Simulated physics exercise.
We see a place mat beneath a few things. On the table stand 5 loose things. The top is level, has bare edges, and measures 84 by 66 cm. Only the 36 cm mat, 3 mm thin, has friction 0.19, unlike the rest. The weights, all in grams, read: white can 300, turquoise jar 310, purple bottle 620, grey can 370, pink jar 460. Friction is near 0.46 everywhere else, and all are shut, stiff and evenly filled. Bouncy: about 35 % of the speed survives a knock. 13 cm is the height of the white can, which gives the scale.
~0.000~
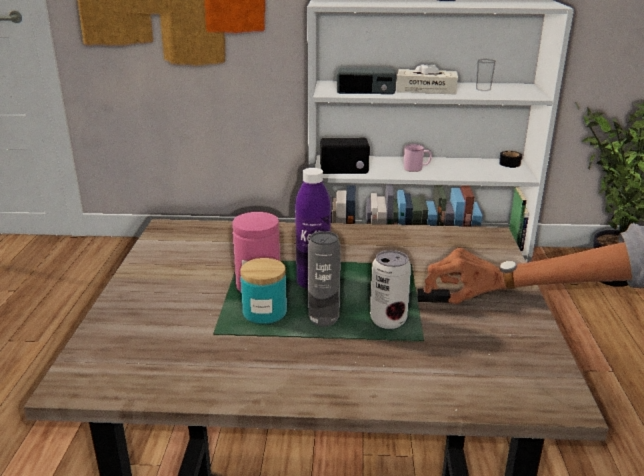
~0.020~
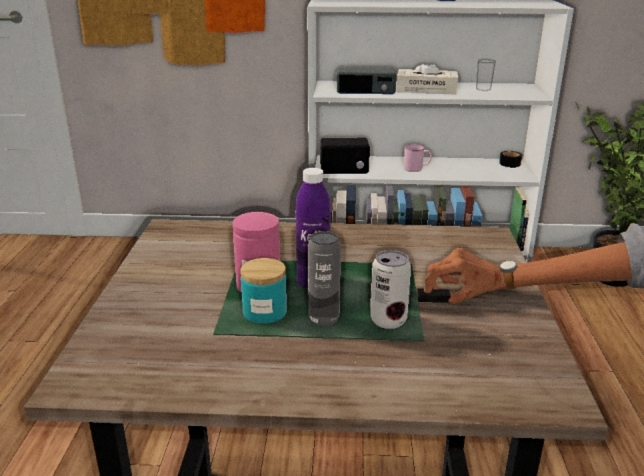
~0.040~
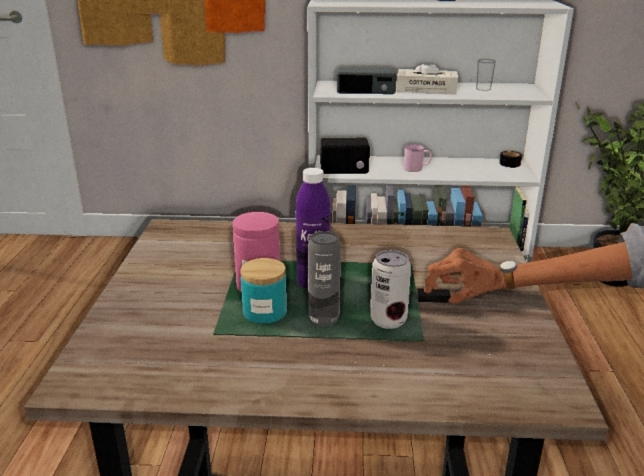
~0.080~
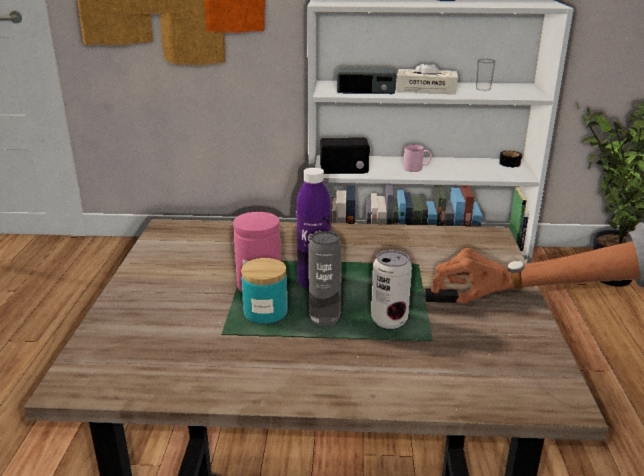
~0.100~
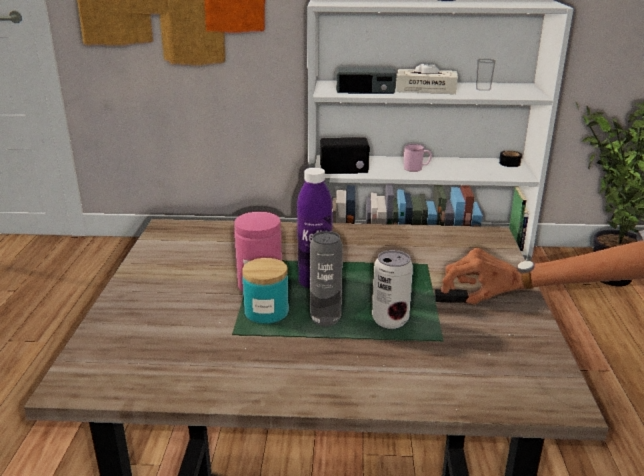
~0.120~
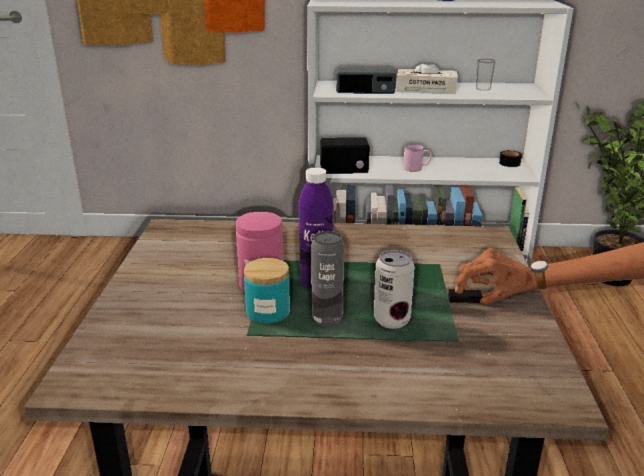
The clip shows a hand resting at the edge of a green mat under jars, cans and a purple bottle on a wooden table, then pulling the mat a short way right while the containers stay almost in place.
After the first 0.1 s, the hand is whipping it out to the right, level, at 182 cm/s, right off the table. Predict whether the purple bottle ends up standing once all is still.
It remains vertical.
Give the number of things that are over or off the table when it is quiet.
In all, 0.
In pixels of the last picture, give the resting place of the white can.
About (435, 293).
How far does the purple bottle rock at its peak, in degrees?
Close to 10° at the worst moment.
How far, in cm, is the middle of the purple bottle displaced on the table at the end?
Start to finish, roughly 4 cm.
By 0.22 s, mat pulled 24 cm; purple bottle 3 cm from its spot near (328, 229); grey can 3 cm from its spot; white can 3 cm from its spot.
By 0.32 s, mat pulled 42 cm; purple bottle tilted 6° near (341, 229); grey can tilted 7°; white can 7 cm from its spot.
By 0.52 s, mat pulled 78 cm; purple bottle tilted 6° near (341, 229); white can tilted 15°; grey can tilted 7°.
By 0.92 s, mat pulled 87 cm; purple bottle tilted 4° near (339, 229); white can 8 cm from its spot; grey can tilted 4°.
When it is over (1.9 s), not toppled but over 6 cm from the start, white can; the other 4 within 6 cm of the start. End places, in pixels of the last picture, purple bottle near (334, 230).
